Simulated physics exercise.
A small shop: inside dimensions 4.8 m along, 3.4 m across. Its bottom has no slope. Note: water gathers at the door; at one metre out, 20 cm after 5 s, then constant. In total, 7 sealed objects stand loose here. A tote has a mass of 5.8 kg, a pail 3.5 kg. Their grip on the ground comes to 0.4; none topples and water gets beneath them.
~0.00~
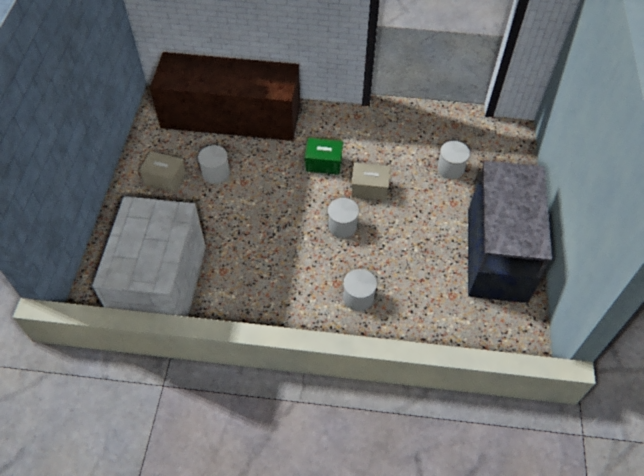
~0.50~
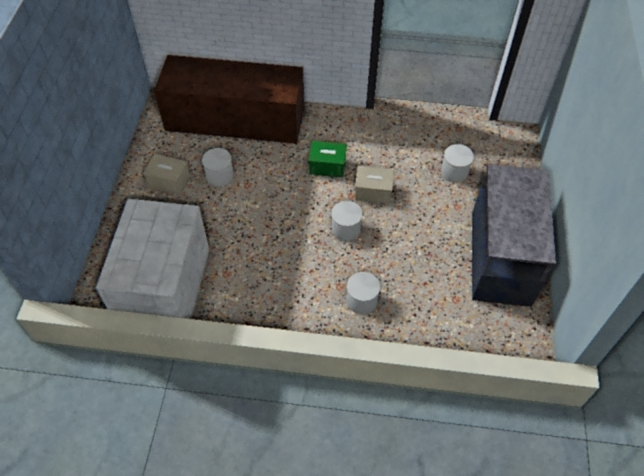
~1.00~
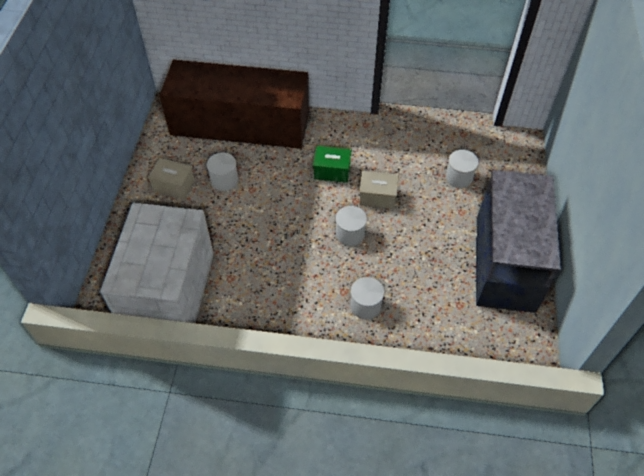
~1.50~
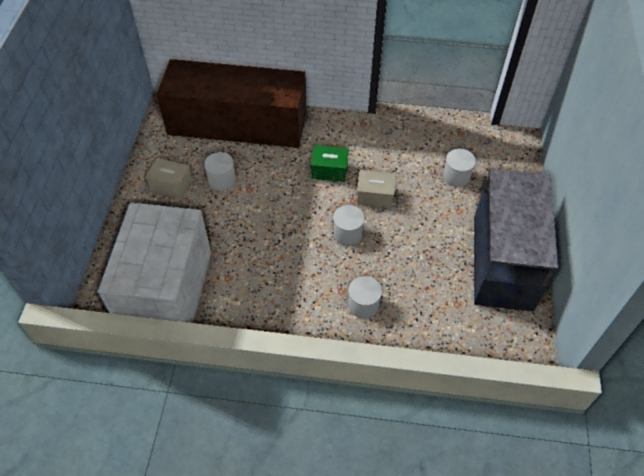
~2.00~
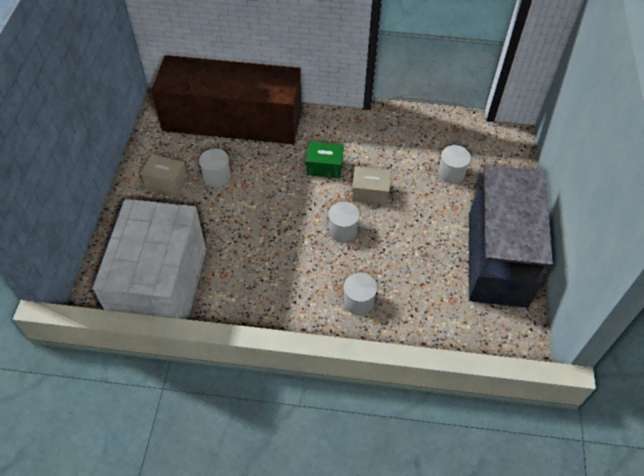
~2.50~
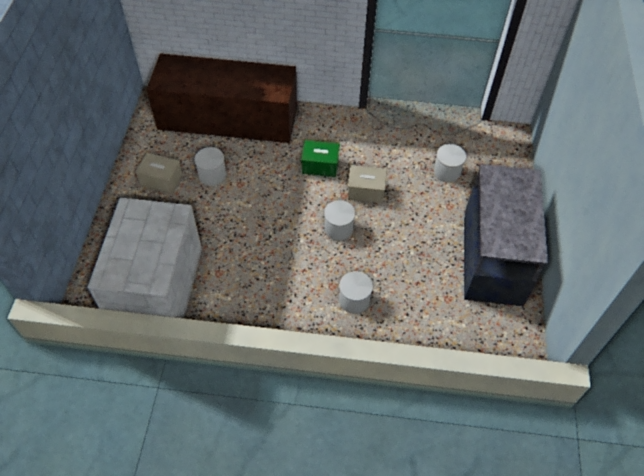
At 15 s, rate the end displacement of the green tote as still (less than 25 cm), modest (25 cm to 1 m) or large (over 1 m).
Modest.
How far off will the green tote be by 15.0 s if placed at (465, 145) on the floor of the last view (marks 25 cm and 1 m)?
In that run it wanders a bit.
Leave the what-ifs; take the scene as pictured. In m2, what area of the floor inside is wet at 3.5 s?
Somewhere around 1.5 m2, roughly.
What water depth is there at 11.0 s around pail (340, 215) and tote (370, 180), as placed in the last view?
I'd estimate 9 cm for the first and 6 cm for the second.
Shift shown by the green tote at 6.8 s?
By then it has shifted roughly 30 cm.
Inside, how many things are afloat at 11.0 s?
The number is 6.
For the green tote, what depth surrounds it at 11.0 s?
About 7 cm.
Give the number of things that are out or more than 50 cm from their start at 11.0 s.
By then the count is 6.
After 3.5 s the green tote is near (321, 152), 0.0 m from its start, aground; 0 afloat.
After 6.8 s the green tote is near (299, 159), 0.3 m from its start, aground; 2 afloat.
After 11.0 s the green tote is near (276, 156), 0.5 m from its start, afloat; 6 afloat.
After 15.0 s the green tote is near (300, 178), 0.5 m from its start, afloat; 7 afloat.
